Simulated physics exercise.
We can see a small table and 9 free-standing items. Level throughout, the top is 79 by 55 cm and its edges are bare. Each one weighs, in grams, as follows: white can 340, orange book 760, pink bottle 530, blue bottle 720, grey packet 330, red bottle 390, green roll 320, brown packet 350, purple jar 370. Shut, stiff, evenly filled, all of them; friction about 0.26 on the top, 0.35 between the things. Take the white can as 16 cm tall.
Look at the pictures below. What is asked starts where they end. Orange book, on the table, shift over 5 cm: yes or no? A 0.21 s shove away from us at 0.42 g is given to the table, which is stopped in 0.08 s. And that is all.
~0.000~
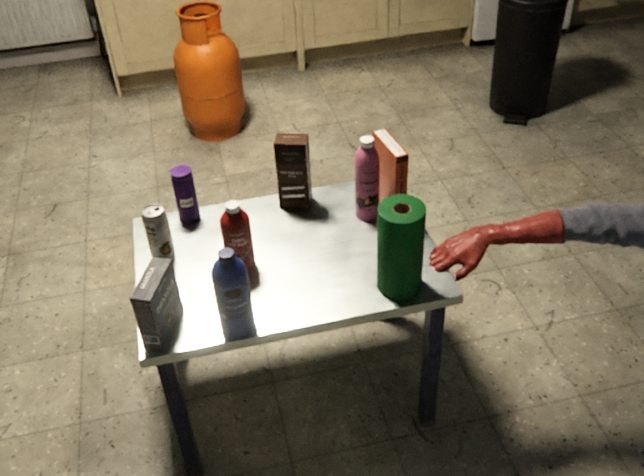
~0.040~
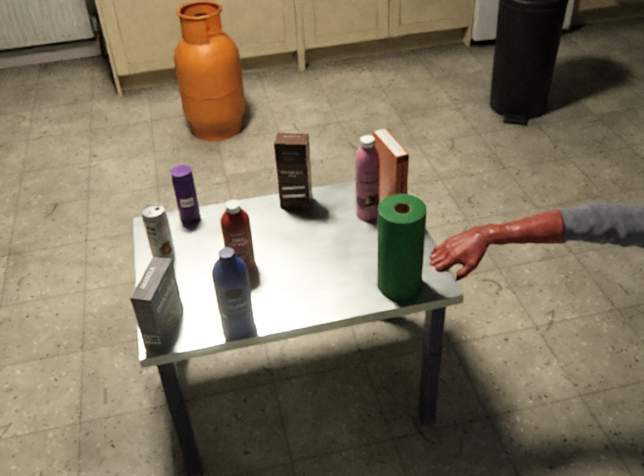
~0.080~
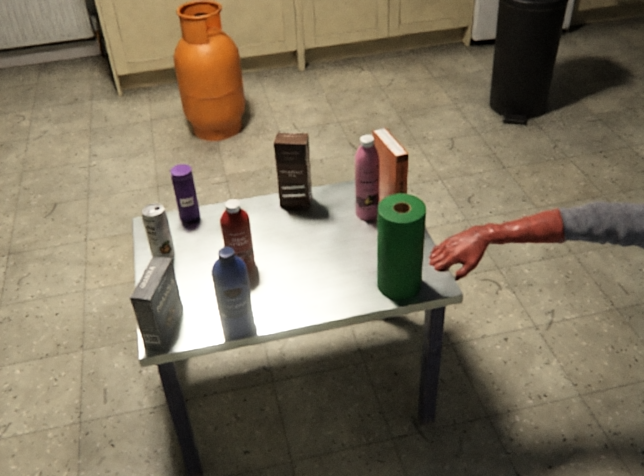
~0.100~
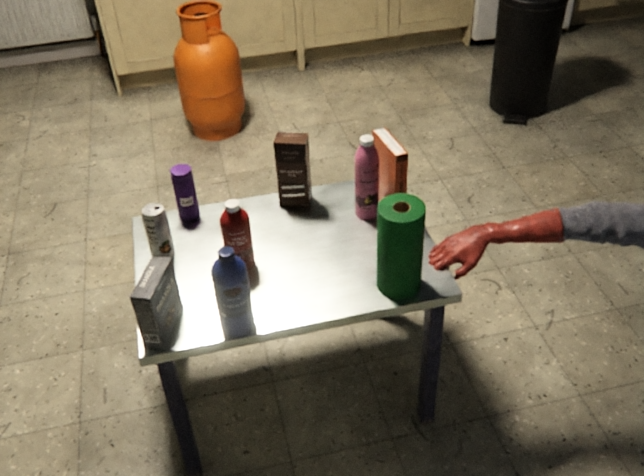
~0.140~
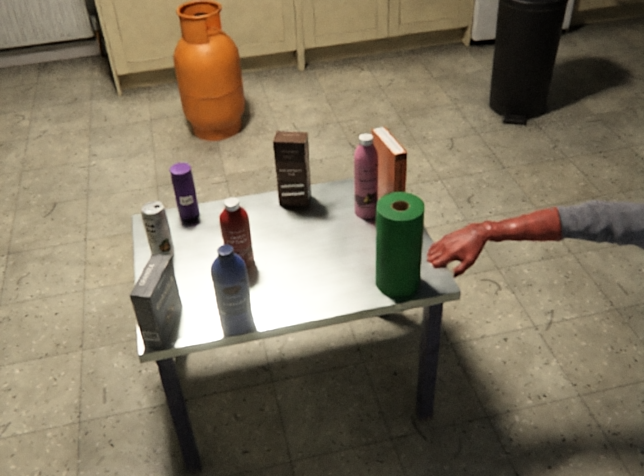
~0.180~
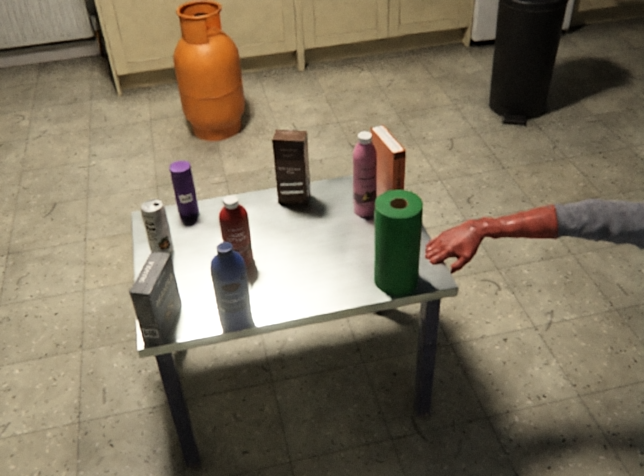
No.
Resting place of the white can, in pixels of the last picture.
It ends up near (155, 204).
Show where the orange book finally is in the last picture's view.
Rest point: Near (375, 149).
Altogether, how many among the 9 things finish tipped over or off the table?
In total, 0.
Around 0.28 s, table 10 cm from its start; orange book shifted 4 cm near (382, 163); blue bottle shifted 4 cm; brown packet shifted 4 cm.
Around 0.38 s, table 13 cm from its start; orange book shifted 2 cm near (377, 154); blue bottle at 3° to upright; brown packet shifted 2 cm.
Finally (1.0 s), all 9 still in place (within 5 cm). In the last view, orange book near (375, 149).
